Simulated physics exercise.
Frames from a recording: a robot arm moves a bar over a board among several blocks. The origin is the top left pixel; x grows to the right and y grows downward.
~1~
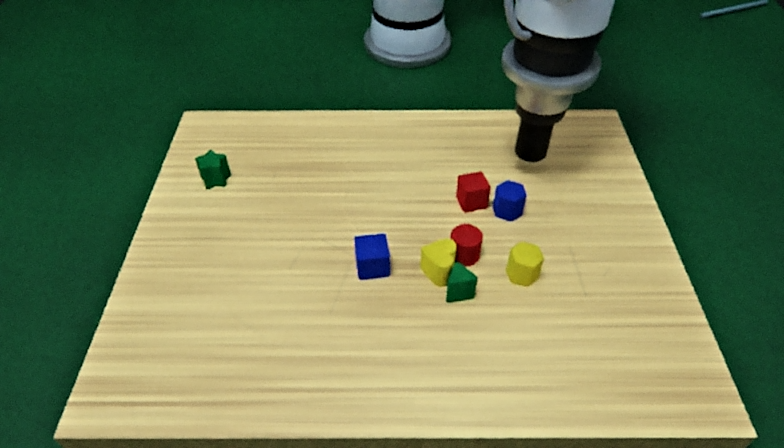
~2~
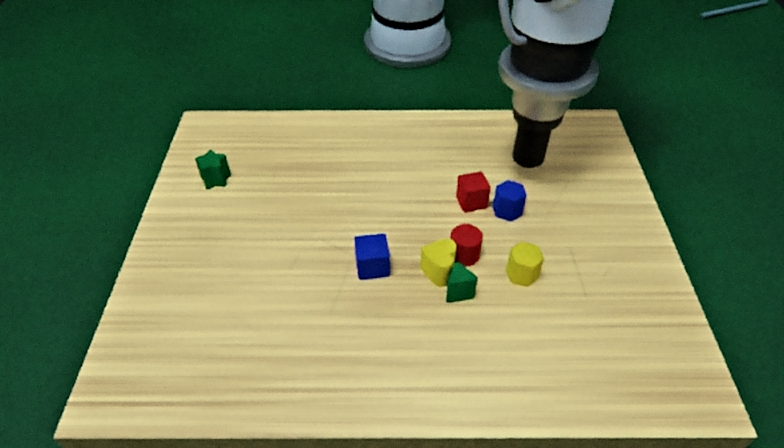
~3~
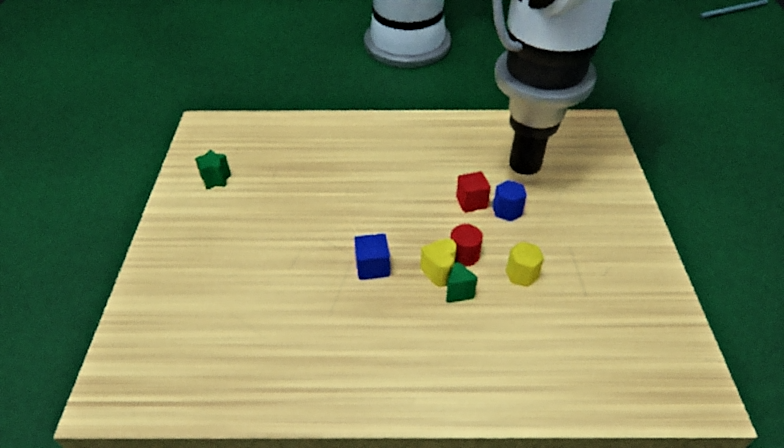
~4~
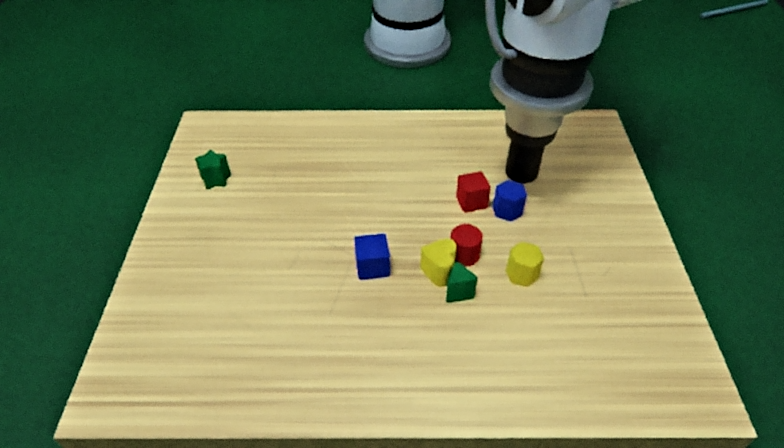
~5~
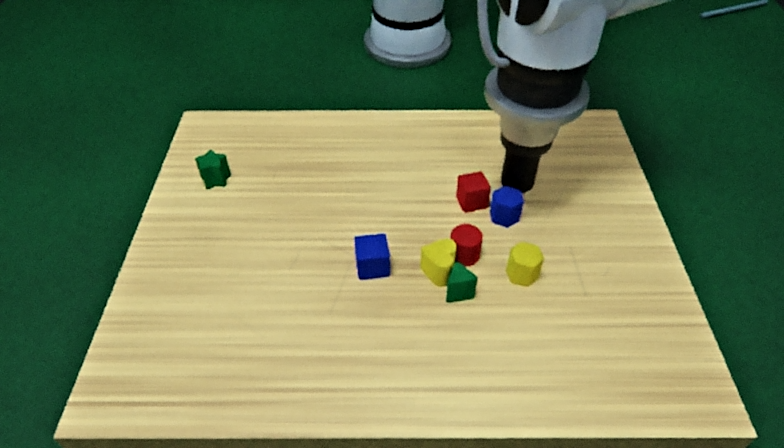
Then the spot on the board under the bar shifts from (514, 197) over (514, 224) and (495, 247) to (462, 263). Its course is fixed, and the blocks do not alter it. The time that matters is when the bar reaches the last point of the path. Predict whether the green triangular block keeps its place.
It is shoved along.
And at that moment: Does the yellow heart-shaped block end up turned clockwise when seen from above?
It seems not.
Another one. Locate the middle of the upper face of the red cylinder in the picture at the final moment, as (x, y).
It will likely be found at (432, 250).
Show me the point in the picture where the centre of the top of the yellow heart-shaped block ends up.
About (407, 262).
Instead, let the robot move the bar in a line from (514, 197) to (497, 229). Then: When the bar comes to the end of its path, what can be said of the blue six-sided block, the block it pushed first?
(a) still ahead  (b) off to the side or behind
Letter a.
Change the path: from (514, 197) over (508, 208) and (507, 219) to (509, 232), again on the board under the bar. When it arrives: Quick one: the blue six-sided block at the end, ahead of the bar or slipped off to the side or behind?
It keeps leading.
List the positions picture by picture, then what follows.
In the first frame, bar's lower end at (531, 152); yellow heart-shaped block at (441, 252); green triangular block at (461, 273); red cylinder at (467, 234); blue six-sided block at (512, 190).
In the second frame, bar at (528, 158); blocks still.
In the third frame, bar at (525, 165); blocks still.
In the fourth frame, bar at (521, 173); blocks still.
In the fifth frame, bar at (517, 182); yellow heart-shaped block at (441, 252); green triangular block at (461, 273); red cylinder at (467, 234); blue six-sided block at (509, 196).
On the path given first. One third of the way, bar at (518, 211); blue six-sided block at (500, 223), turned 30° clockwise.
Two thirds of the way, bar at (497, 232); yellow heart-shaped block at (430, 255), turned 35° anticlockwise; red cylinder at (455, 241); blue six-sided block at (488, 249).
At the end, bar at (464, 248); yellow heart-shaped block at (407, 262), turned 45° anticlockwise; green triangular block at (455, 282); red cylinder at (432, 250); blue six-sided block at (475, 268), turned 35° anticlockwise.
